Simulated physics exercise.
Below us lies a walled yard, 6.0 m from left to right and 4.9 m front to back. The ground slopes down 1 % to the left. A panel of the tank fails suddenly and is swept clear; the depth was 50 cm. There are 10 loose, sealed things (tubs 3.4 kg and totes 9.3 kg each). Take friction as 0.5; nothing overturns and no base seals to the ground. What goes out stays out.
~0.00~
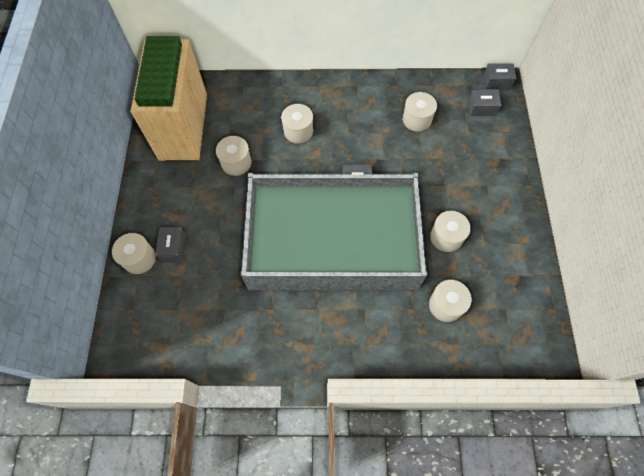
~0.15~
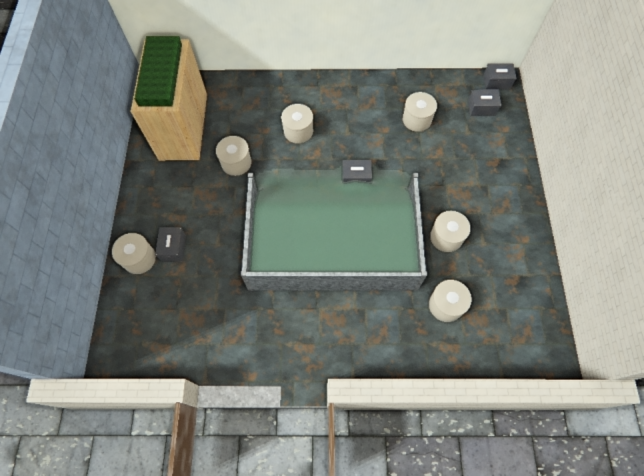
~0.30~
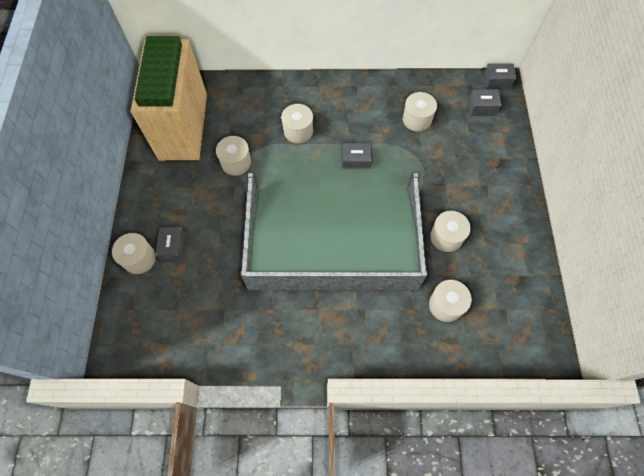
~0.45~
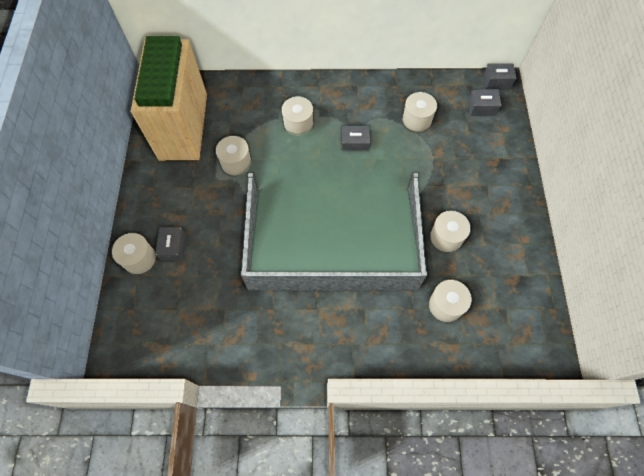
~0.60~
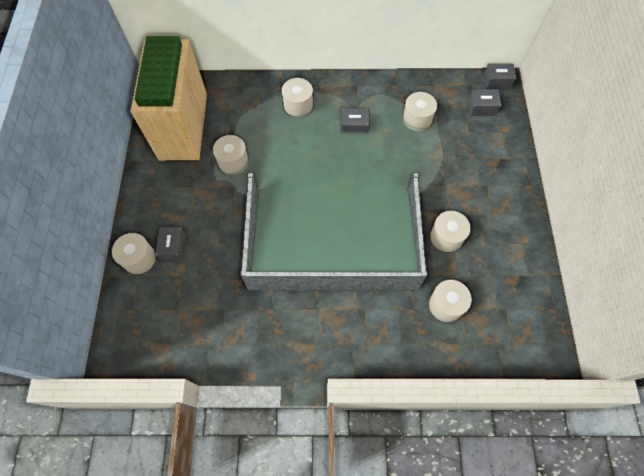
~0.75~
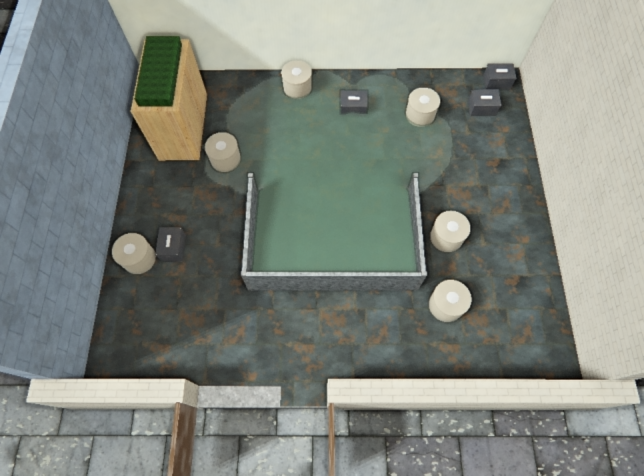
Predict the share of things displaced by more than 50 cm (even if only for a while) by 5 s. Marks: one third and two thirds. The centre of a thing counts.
It is two thirds or above.
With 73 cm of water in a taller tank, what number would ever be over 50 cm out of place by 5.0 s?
Then 9.
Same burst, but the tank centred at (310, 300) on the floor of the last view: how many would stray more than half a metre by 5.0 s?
Then 7.
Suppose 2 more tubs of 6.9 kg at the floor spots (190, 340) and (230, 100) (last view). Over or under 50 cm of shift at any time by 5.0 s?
In turn: Short of it, past it.
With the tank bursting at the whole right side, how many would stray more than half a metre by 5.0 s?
Then 5.
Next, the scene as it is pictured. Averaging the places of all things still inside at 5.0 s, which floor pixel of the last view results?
At about (361, 243).
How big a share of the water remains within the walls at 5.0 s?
About 100 per cent.
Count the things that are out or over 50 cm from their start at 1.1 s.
By then 2.
After 1.1 s 2 of 10 are over 50 cm from their spots; 2 afloat.
After 2.2 s 3 of 10 are over 50 cm from their spots; 3 afloat.
After 3.5 s 6 of 10 are over 50 cm from their spots; 5 afloat.
After 5.0 s 7 of 10 are over 50 cm from their spots, and 7 have been at some point; 6 afloat.
